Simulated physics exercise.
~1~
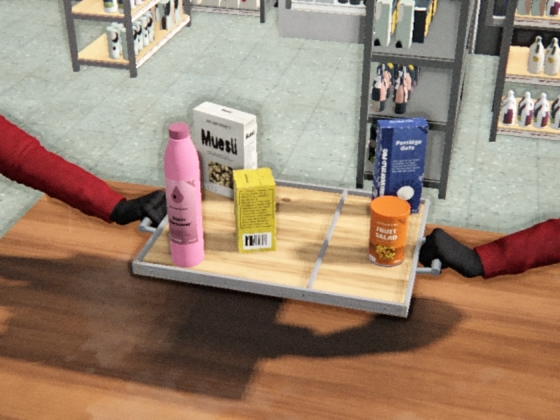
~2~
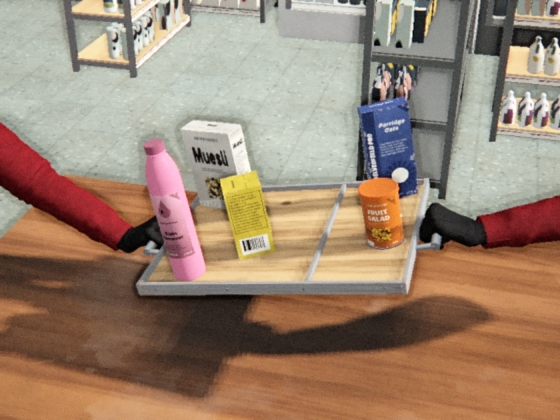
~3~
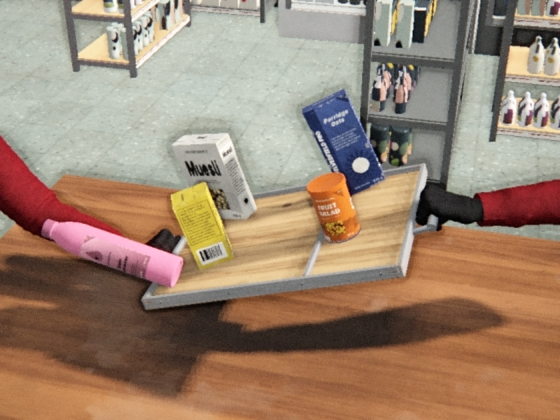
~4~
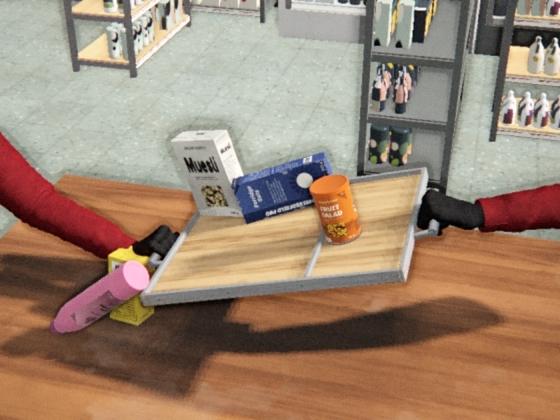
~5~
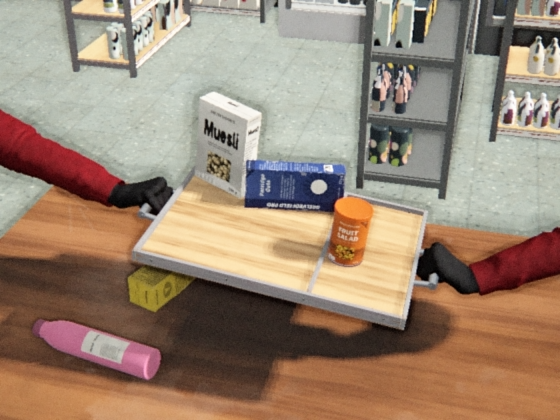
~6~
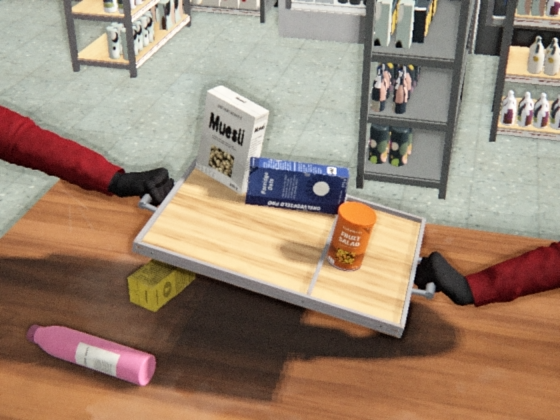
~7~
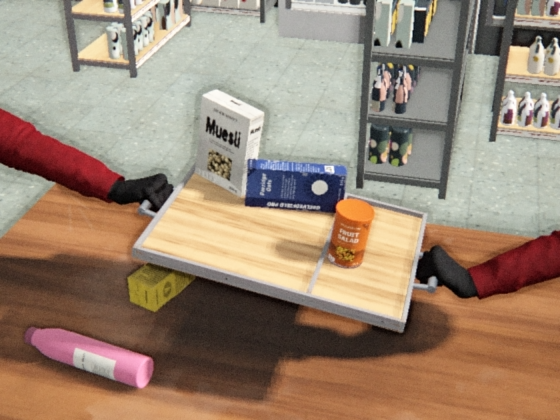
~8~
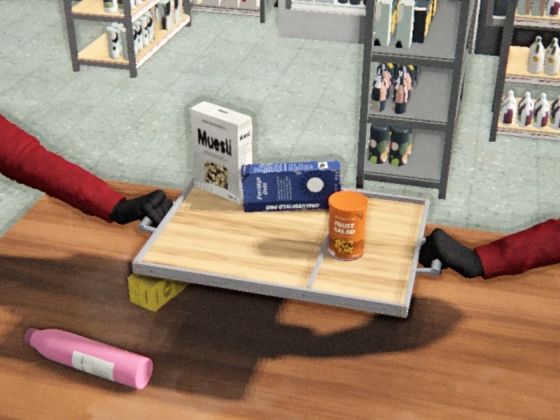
Pink bottle and yellow carton sliding off a hand-held tray tipping left, blue packet toppling, then tray tilting right and levelling.
